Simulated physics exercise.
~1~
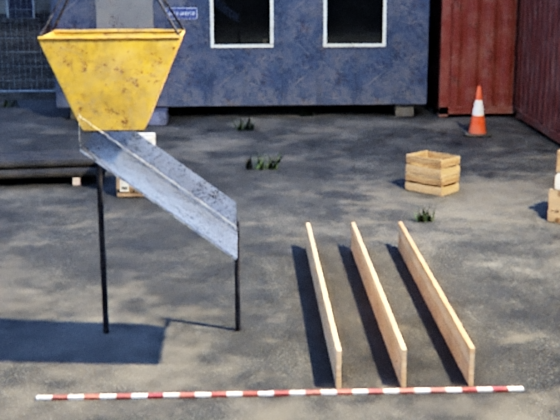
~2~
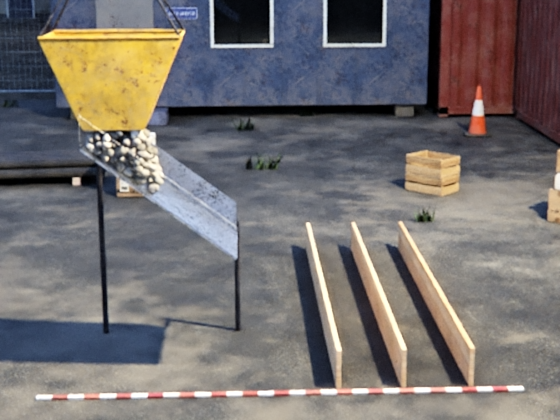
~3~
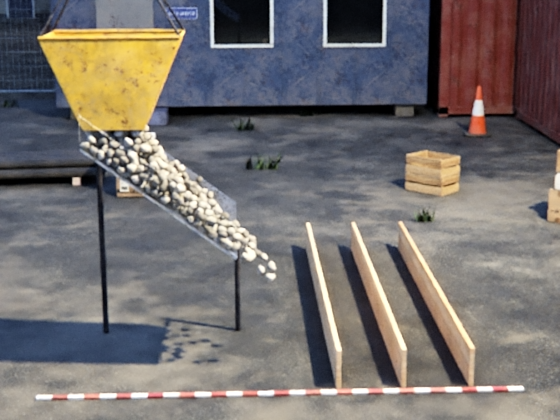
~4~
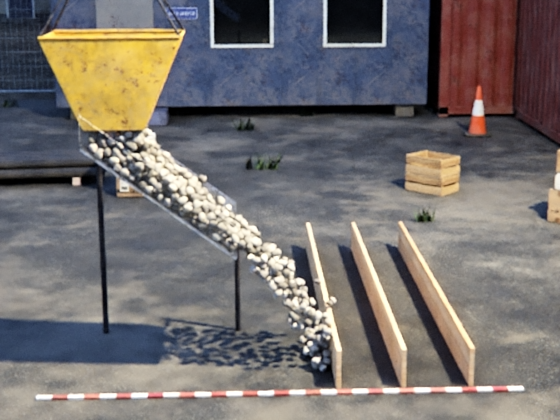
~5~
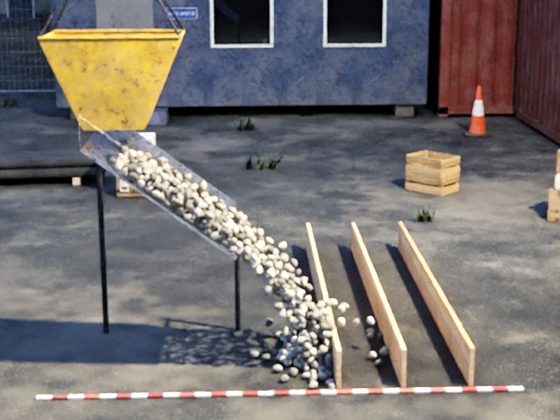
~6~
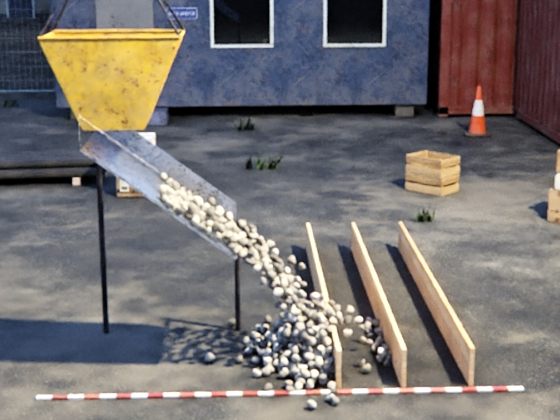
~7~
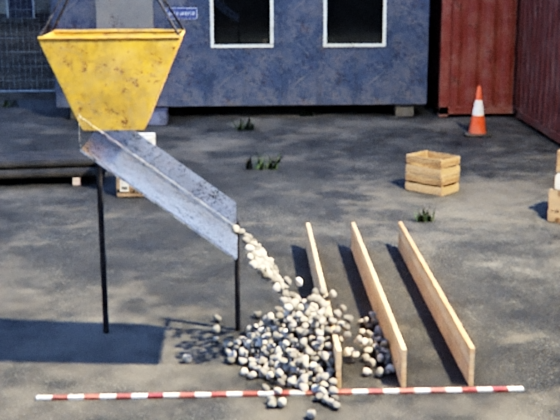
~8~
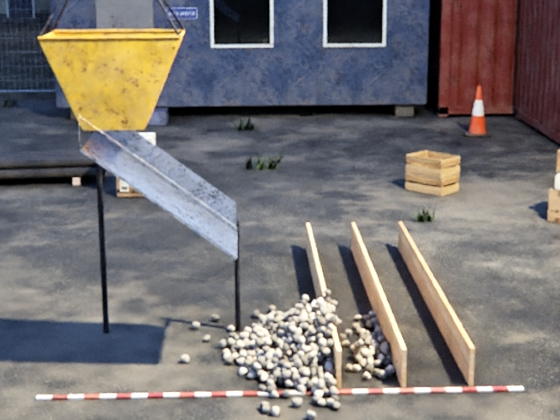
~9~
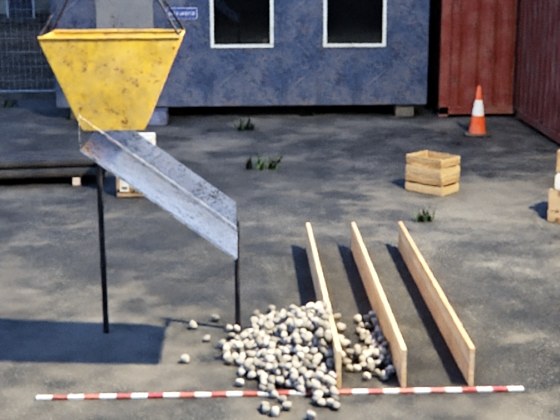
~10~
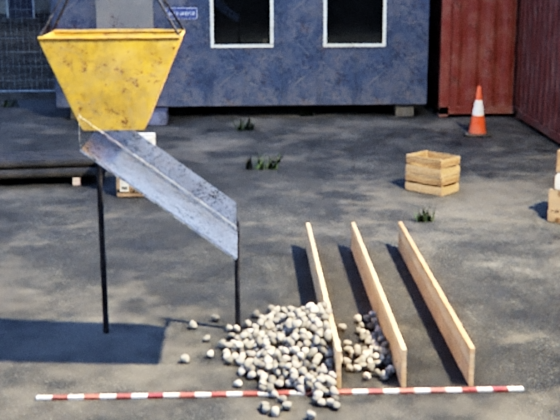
Pale rounded stones pouring from a yellow skip down a steel chute, piling left of three boards, some in the left bay.
